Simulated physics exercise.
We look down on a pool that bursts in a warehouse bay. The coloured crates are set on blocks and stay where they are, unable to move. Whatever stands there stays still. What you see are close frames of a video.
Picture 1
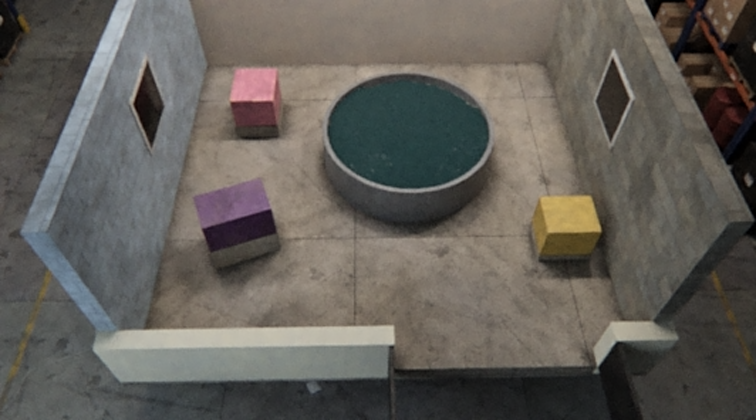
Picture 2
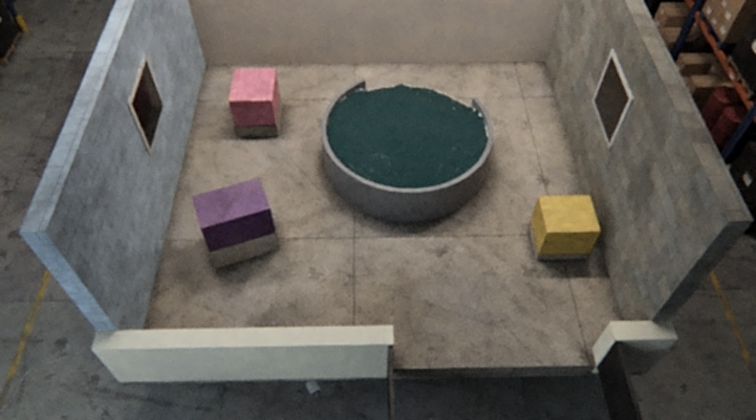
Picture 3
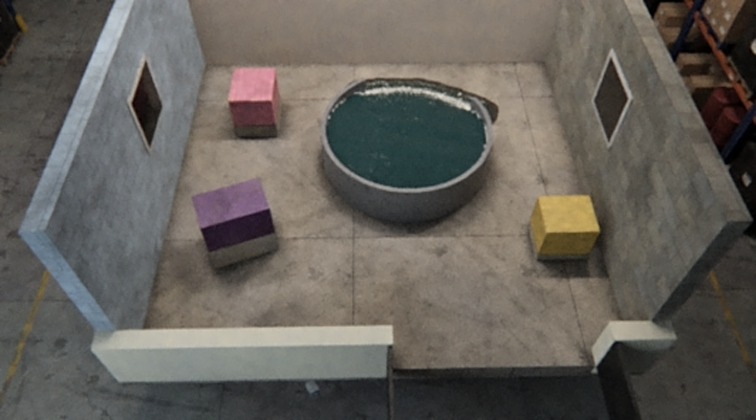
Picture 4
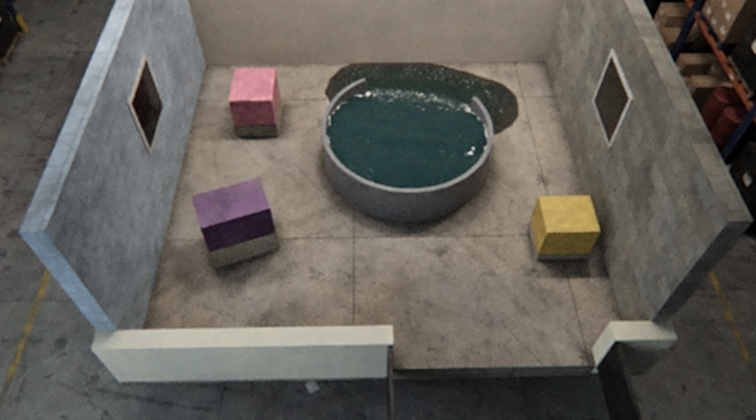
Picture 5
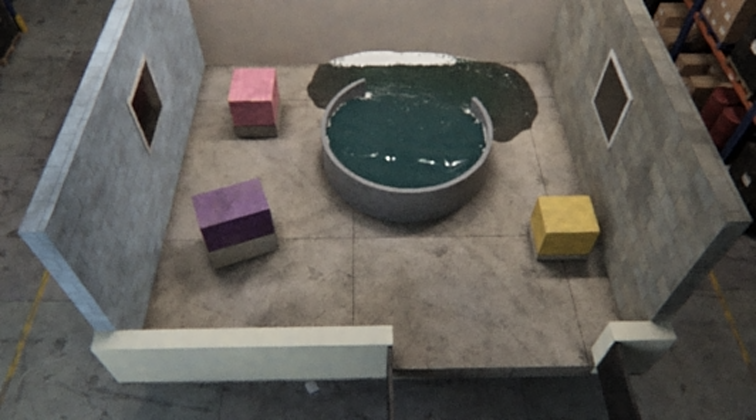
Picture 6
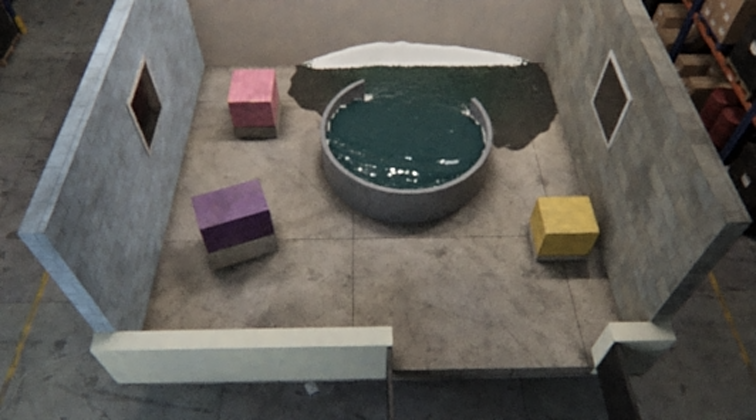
Dark green water pouring from a gap in the round tank's far side, spreading across the floor behind it to the back wall.
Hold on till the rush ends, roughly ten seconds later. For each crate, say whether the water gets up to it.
Yellow crate: Yes; pink crate: No; purple crate: No.
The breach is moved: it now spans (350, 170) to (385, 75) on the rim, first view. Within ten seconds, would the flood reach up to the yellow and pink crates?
As it turns out, the yellow gets overtopped, and the pink gets overtopped.
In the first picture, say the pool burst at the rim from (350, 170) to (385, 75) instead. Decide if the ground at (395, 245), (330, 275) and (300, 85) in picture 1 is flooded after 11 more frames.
Spared, then sodden, then sodden.
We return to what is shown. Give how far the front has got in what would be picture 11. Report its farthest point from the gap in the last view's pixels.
I'd point to (206, 67).
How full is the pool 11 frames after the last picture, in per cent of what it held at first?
About 42 per cent.
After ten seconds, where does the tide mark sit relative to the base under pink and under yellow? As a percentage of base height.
Around 80 % and 280 %.
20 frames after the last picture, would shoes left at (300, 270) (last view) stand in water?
Answer: No flooding.
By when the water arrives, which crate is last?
Coming in last, the purple one.
A moment on, water covers 20 % of the floor; the yellow crate not reached, the pink crate water round its plinth, the purple crate not reached.
Next, water covers 35 % of the floor; the yellow crate not reached, the pink crate water round its plinth, the purple crate not reached.
Then, water covers 65 % of the floor; the yellow crate water round its plinth, the pink crate water round its plinth, the purple crate water round its plinth.
Later, water covers 95 % of the floor; the yellow crate water round its plinth, the pink crate water round its plinth, the purple crate water round its plinth.
In the end, water covers 100 % of the floor; the yellow crate was topped, the pink crate stayed above the water, the purple crate stayed above the water.
